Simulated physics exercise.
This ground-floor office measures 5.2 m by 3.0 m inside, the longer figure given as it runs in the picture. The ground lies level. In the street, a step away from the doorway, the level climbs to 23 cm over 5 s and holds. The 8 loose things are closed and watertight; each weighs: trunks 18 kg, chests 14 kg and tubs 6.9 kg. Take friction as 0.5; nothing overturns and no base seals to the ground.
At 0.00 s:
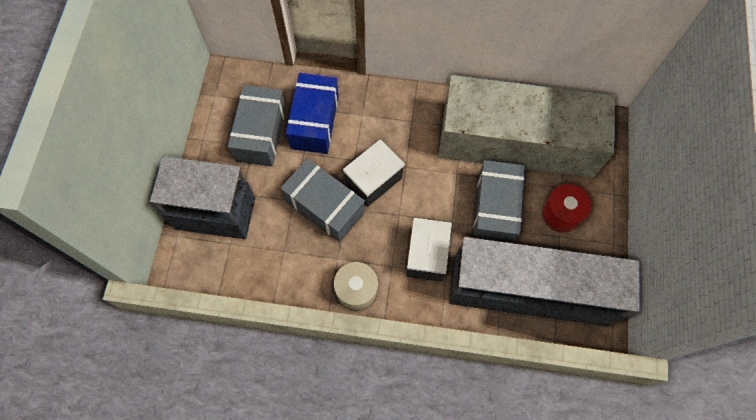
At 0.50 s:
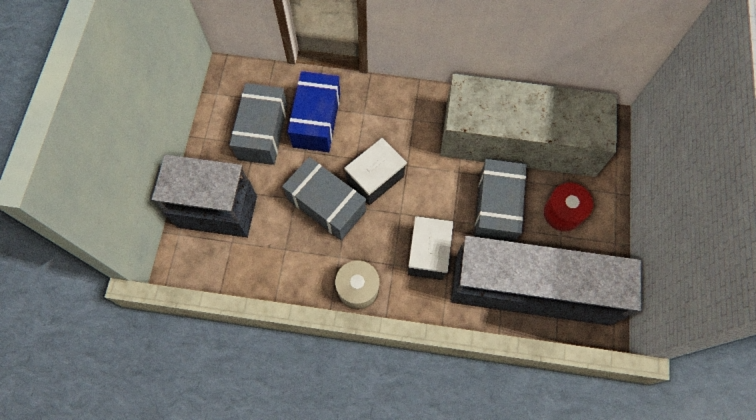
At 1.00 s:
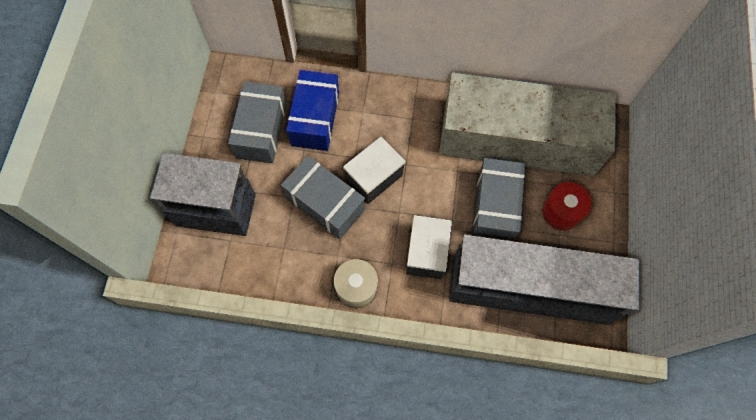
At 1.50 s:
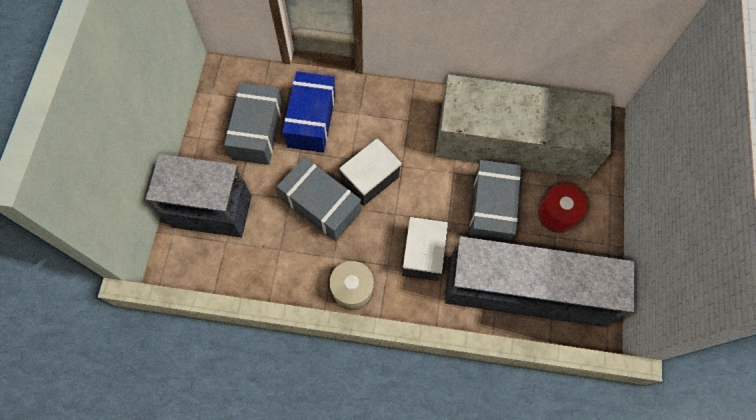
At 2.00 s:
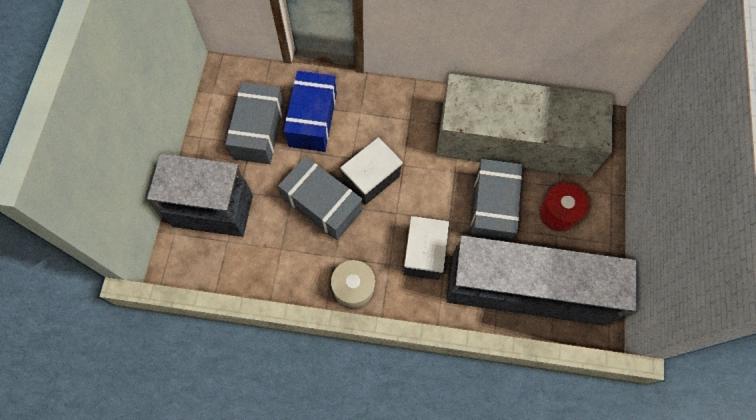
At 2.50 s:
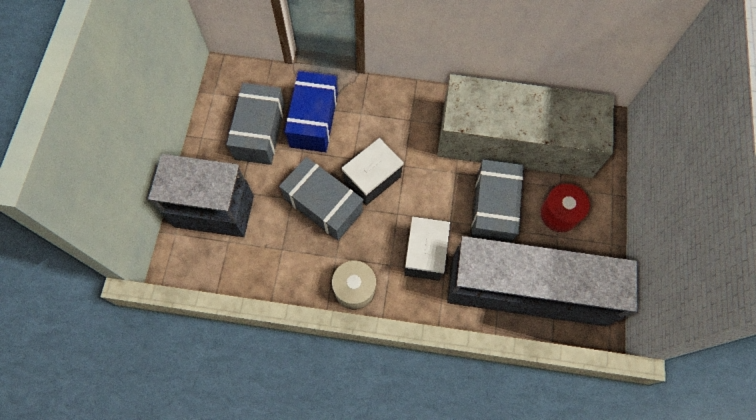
A ground-floor office with a tiled floor is seen from high above, over its low front wall. A blue trunk and a grey one stand at back left, another grey one mid-floor and one at right near a red tub, among white-topped boxes, a cream tub and stone-topped blocks. Nothing inside shifts; the view jitters slightly, while the ground outside turns from grey to blue and the doorway's pale floor becomes bluish.
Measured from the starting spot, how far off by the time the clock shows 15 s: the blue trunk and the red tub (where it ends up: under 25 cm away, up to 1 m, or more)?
The blue trunk ends far away, the red tub slides a little.
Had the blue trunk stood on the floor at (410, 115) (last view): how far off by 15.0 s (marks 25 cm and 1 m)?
It stays put.
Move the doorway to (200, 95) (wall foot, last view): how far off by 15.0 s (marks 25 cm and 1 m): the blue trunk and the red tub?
In that case the blue trunk ends far away, the red tub moves a short way.
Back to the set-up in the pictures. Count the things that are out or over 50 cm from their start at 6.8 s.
I count 4.
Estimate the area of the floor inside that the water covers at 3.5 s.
Roughly 2.0 m2.
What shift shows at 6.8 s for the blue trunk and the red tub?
Roughly 100 and 0 cm by then.
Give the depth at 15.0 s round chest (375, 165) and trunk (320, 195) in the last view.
Roughly 13 and 10 cm.
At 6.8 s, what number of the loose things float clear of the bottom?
2 of them.
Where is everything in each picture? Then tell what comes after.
In the first frame, the blue trunk at (312, 105) rests on the ground; the red tub at (571, 203), on the bottom; water covers 0.0 m2; 0 of 8 have shifted.
In the second frame, the blue trunk at (314, 104) rests on the ground; the red tub at (572, 202) rests on the ground; water covers 0.0 m2; 0 of 8 have shifted.
In the third frame, the blue trunk at (313, 102), on the bottom; the red tub at (571, 201) rests on the ground; water covers 0.0 m2; 0 of 8 have shifted.
In the fourth frame, the blue trunk at (309, 104) rests on the ground; the red tub at (567, 203) rests on the ground; water covers 0.0 m2; 0 of 8 have shifted.
In the fifth frame, the blue trunk at (310, 103), on the bottom; the red tub at (568, 202), on the bottom; water covers 0.0 m2; 0 of 8 have shifted.
In the sixth frame, the blue trunk at (311, 104), on the bottom; the red tub at (569, 203), on the bottom; water covers 0.2 m2; 0 of 8 have shifted.
After 3.5 s the blue trunk is near (310, 108), 0.1 m from its start, aground; the red tub is near (569, 203), 0.0 m from its start, aground; 0 afloat.
After 6.8 s the blue trunk is near (281, 187), 1.1 m from its start, afloat; the red tub is near (569, 203), 0.0 m from its start, aground; 2 afloat.
After 11.0 s the blue trunk is near (183, 238), 2.0 m from its start, afloat; the red tub is near (579, 204), 0.1 m from its start, aground; 6 afloat.
After 15.0 s the blue trunk is near (251, 260), 1.9 m from its start, afloat; the red tub is near (621, 200), 0.5 m from its start, afloat; 8 afloat.
